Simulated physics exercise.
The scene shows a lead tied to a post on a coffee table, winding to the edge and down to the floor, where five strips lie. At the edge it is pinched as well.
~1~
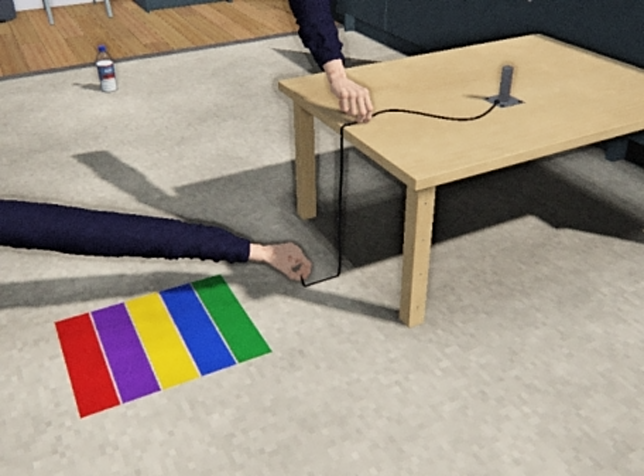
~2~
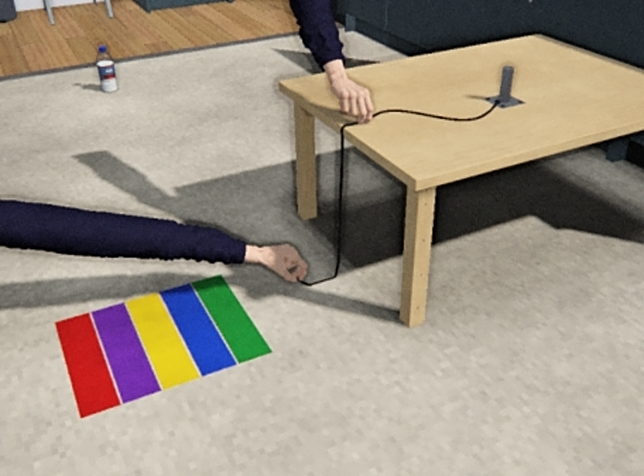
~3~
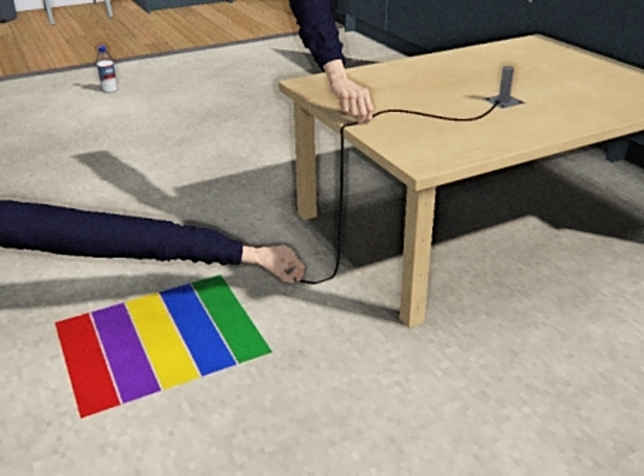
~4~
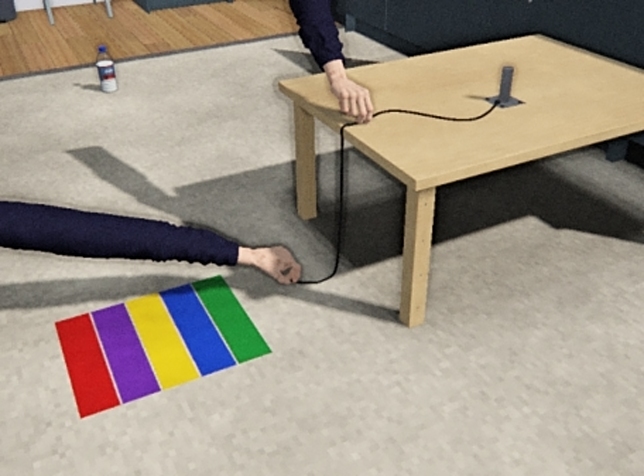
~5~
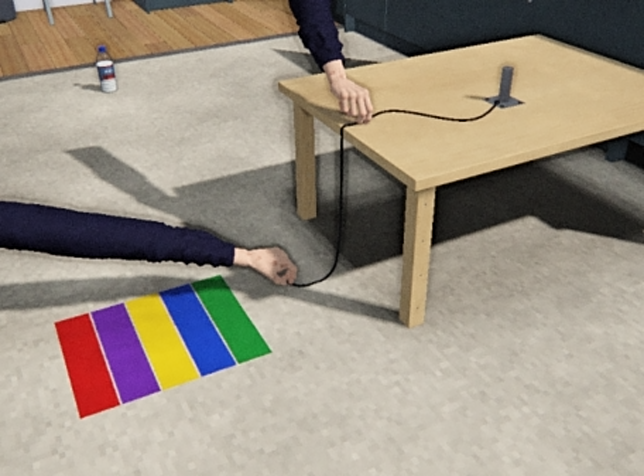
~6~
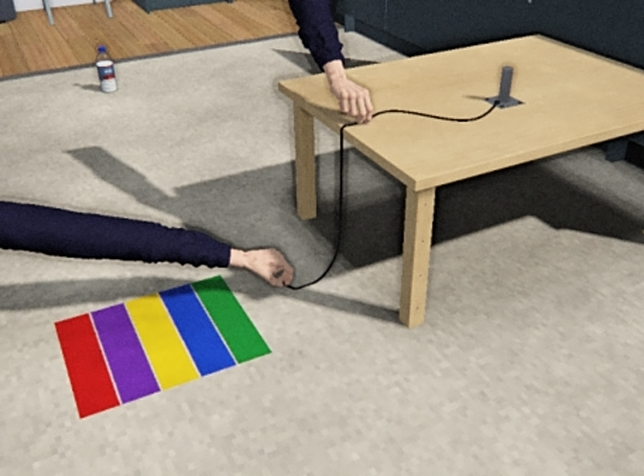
A hand on the floor slowly draws the black cord's end slightly left toward coloured strips.
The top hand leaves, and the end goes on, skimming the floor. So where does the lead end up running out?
Over yellow.
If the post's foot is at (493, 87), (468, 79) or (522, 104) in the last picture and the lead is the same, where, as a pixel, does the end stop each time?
Try by try, around (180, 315), (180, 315) and (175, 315).
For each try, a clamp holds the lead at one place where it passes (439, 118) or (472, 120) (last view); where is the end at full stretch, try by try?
Per try (px, approx.): (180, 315), (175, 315).
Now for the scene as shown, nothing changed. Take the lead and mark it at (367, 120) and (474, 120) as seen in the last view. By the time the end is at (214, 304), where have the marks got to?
One is near (343, 135), the other near (450, 111).
A little later, end near (214, 304); over green.
Next, end near (177, 315); over blue.
When it is tight, end near (156, 322); over yellow. The yellow one.
